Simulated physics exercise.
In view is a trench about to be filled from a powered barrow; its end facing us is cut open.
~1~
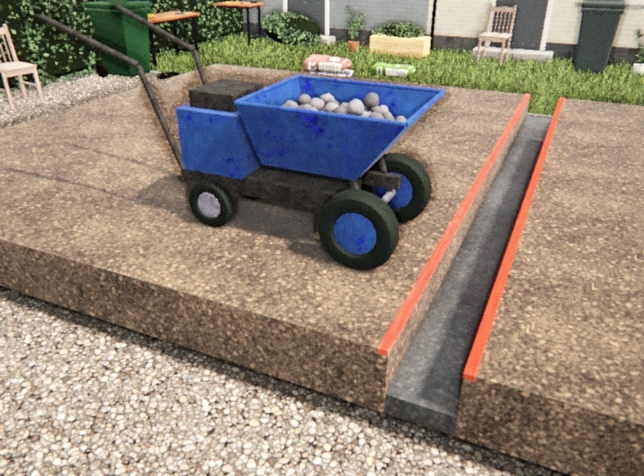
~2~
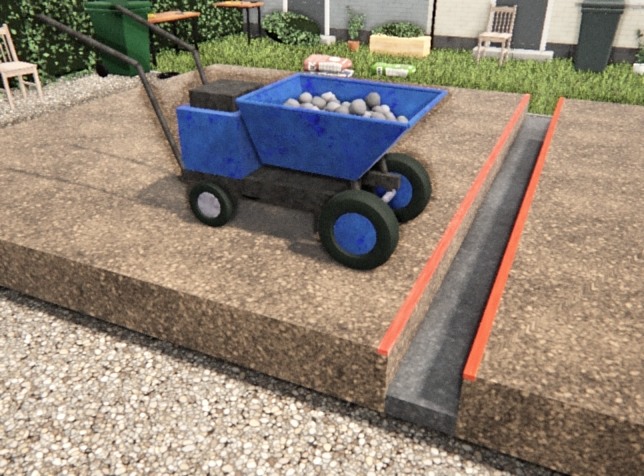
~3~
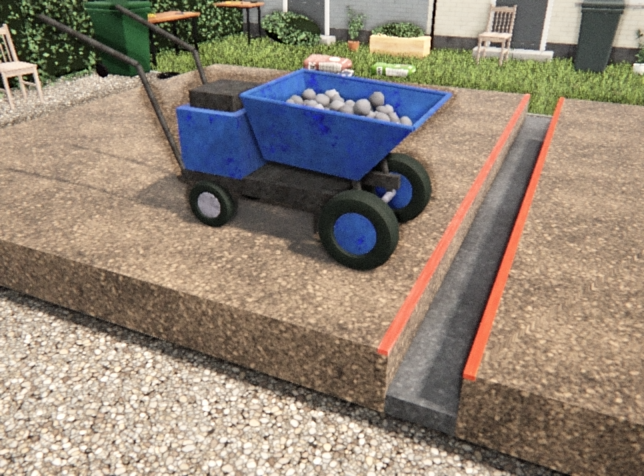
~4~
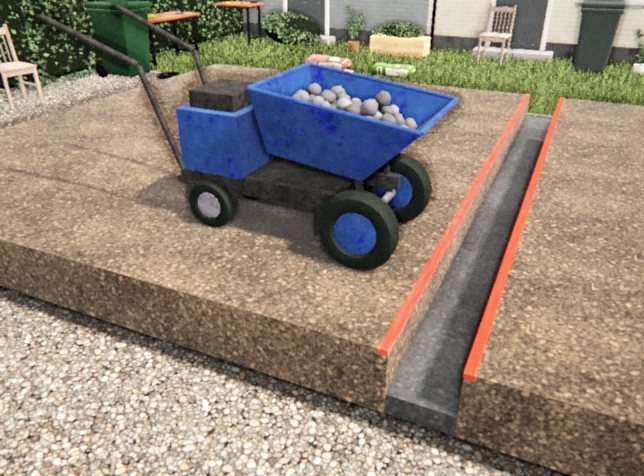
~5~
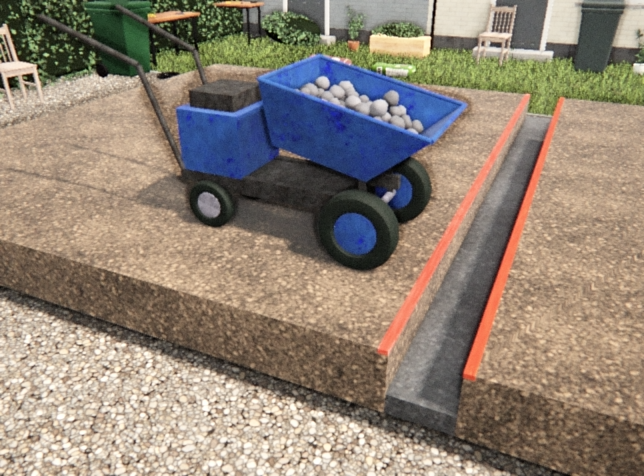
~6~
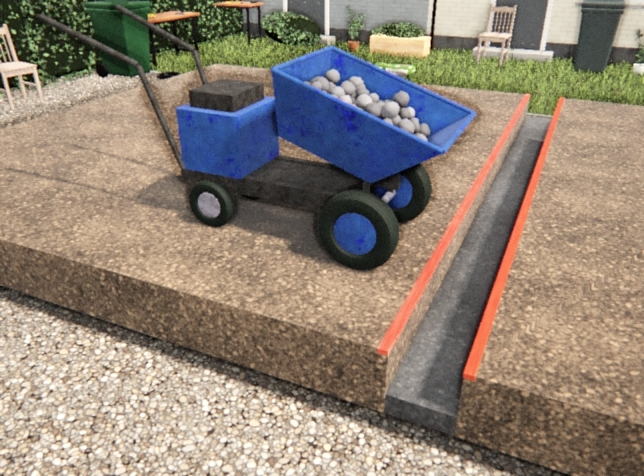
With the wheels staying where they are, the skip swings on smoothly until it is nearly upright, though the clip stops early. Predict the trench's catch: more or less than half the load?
The trench will hold a lesser part of the load.
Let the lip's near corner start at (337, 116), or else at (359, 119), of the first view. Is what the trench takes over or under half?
Note: Stop one, a majority share; stop two, a majority share.
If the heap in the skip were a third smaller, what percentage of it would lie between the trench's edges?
My estimate is near 30 per cent.
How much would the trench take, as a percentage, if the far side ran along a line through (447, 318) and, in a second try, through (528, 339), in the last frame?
First one: 0 per cent; second one: 90 per cent.
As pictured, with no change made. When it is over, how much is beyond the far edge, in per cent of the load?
That share is about 65 percent.
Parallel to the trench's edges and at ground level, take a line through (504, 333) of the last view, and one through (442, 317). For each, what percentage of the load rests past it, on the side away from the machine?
The first comes to 50 %, the second to 70 %.
Just after the last frame, skip tipped steeply; every one in the skip.
A moment on, skip tipped right over; roughly two thirds in the skip; about a tenth in or heaped over the trench; roughly a third beyond it.
Further on, skip tipped right over; roughly a quarter in the skip; about a tenth in or heaped over the trench; roughly two thirds beyond it.
When it is over, skip tipped right over; roughly a quarter in the skip; about a tenth in or heaped over the trench; roughly two thirds beyond it.
